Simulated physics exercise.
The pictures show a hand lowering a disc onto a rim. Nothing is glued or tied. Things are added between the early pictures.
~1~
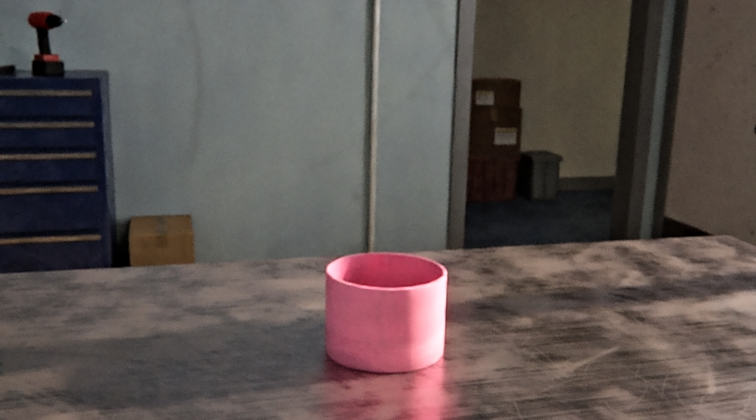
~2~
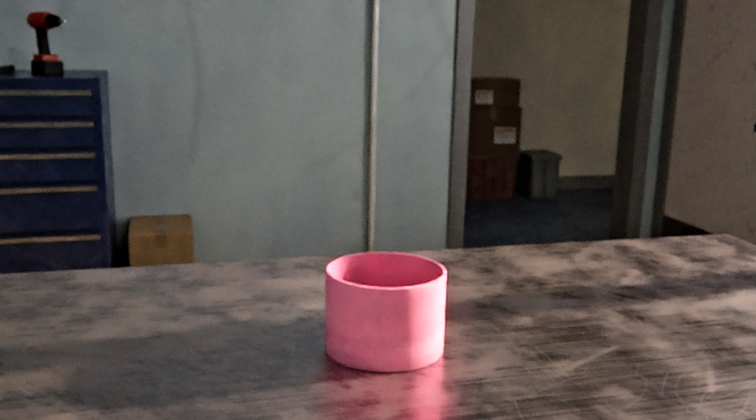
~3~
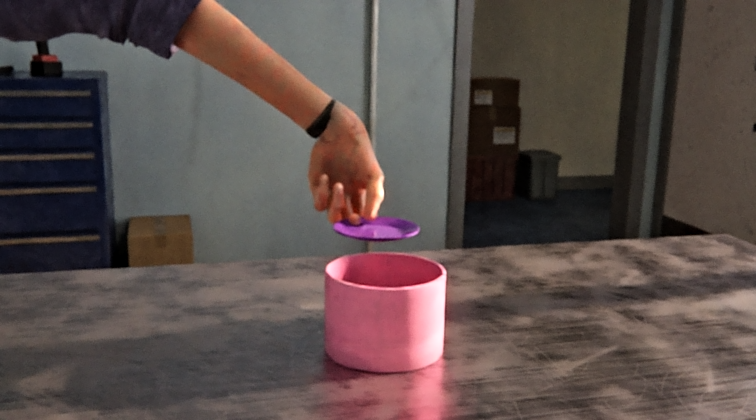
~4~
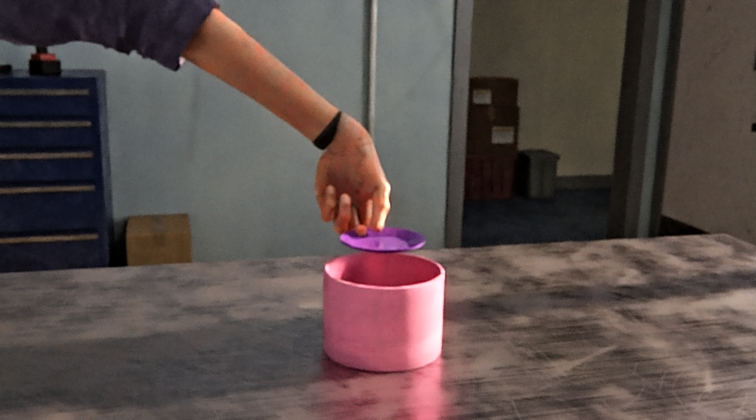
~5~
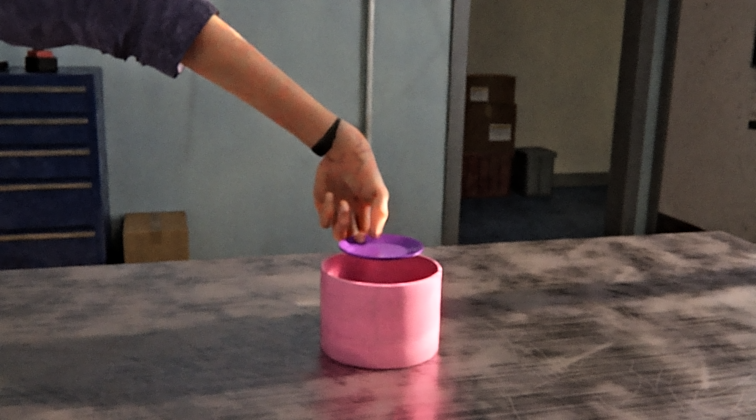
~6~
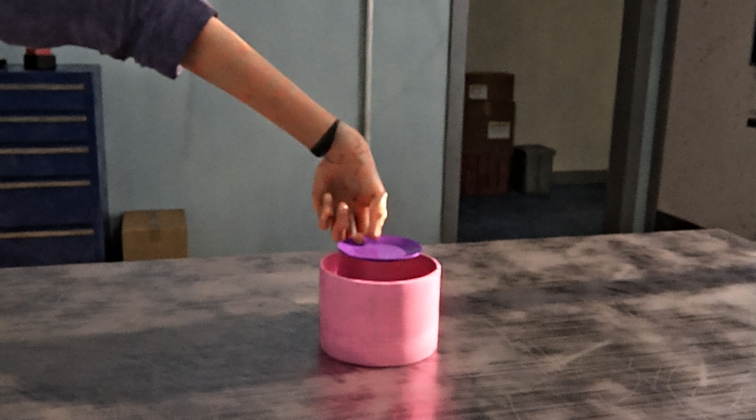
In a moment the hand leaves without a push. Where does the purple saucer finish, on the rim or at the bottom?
The purple saucer slips past the rim.
Then, 0.16 s later than the last frame, purple saucer dropping near (379, 304).
When it is over, the purple saucer falls in, near (378, 334).
